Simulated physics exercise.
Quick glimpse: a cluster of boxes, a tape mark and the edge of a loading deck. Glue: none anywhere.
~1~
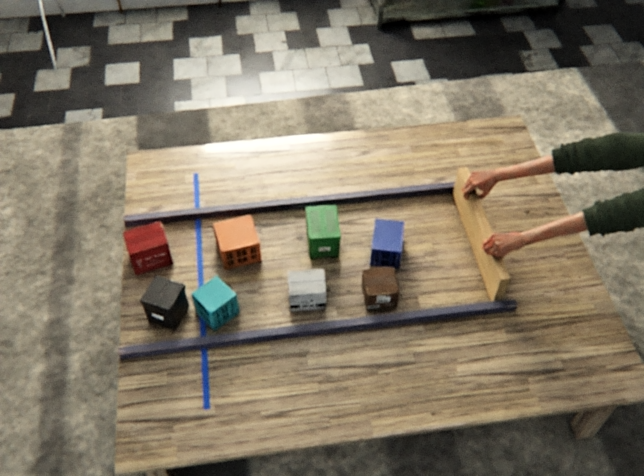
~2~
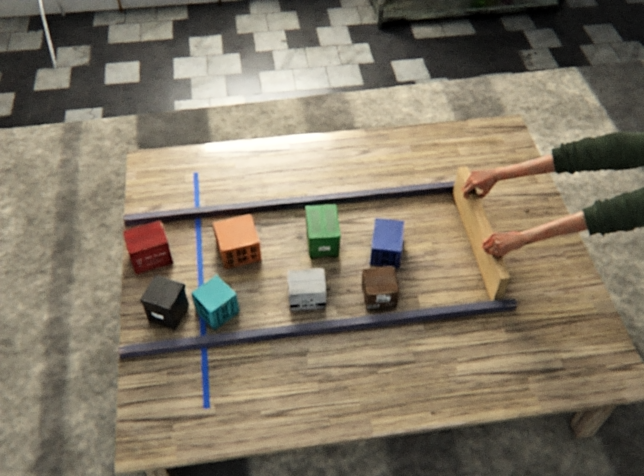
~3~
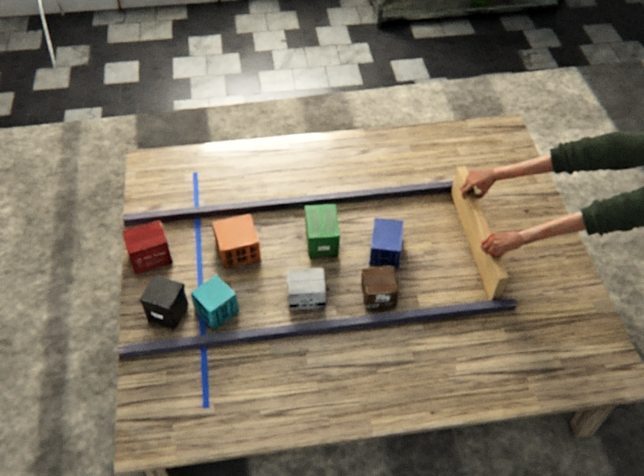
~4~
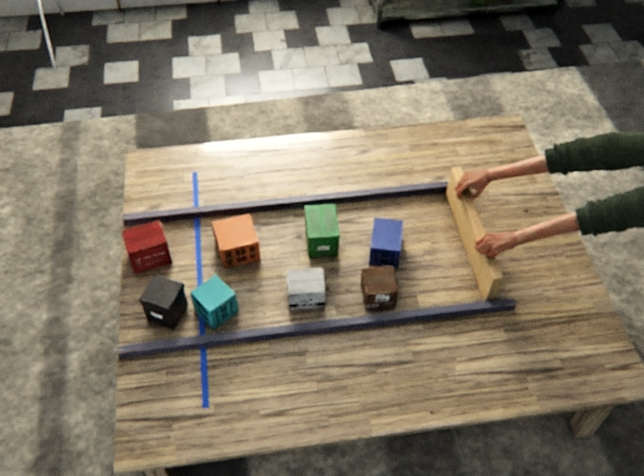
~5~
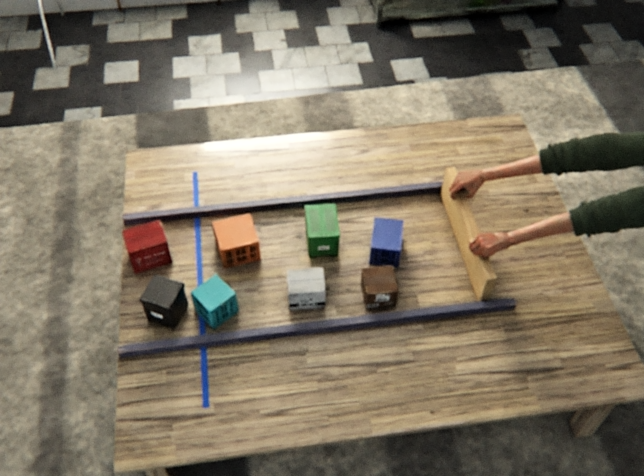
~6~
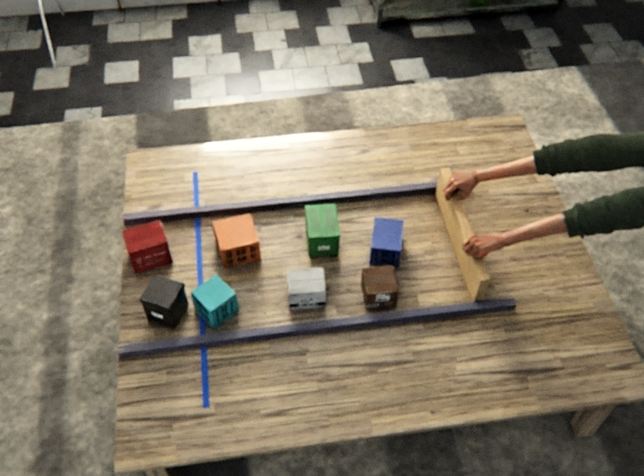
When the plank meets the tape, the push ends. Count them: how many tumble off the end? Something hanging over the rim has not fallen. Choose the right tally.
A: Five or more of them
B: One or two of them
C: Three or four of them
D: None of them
(C) Three or four of them.
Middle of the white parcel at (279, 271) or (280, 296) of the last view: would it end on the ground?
Place by place, it stays put; stays put.
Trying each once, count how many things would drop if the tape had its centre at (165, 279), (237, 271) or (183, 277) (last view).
5, 0, 3.
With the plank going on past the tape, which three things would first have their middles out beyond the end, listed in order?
The order is the black tote, then the red parcel, then the turquoise crate.
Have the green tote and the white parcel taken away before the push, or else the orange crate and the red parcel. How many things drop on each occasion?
The counts: 1 and 2.
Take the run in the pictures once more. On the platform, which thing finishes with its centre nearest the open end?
It's the orange crate that is foremost.
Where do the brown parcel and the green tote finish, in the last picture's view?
They come to rest around (184, 310) and (171, 227).
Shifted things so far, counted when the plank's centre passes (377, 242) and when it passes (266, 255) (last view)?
First 2, then 7.
Early on, none off yet; red parcel at rest near (148, 247); black tote at rest near (165, 302); turquoise crate at rest near (215, 302).
A while later, none off yet; red parcel travelled a little near (142, 248); black tote travelled about its own width near (131, 302); turquoise crate travelled about its own width near (164, 309).
Finally, the number that fall off is three or four; lost, turquoise crate, black tote and red parcel.
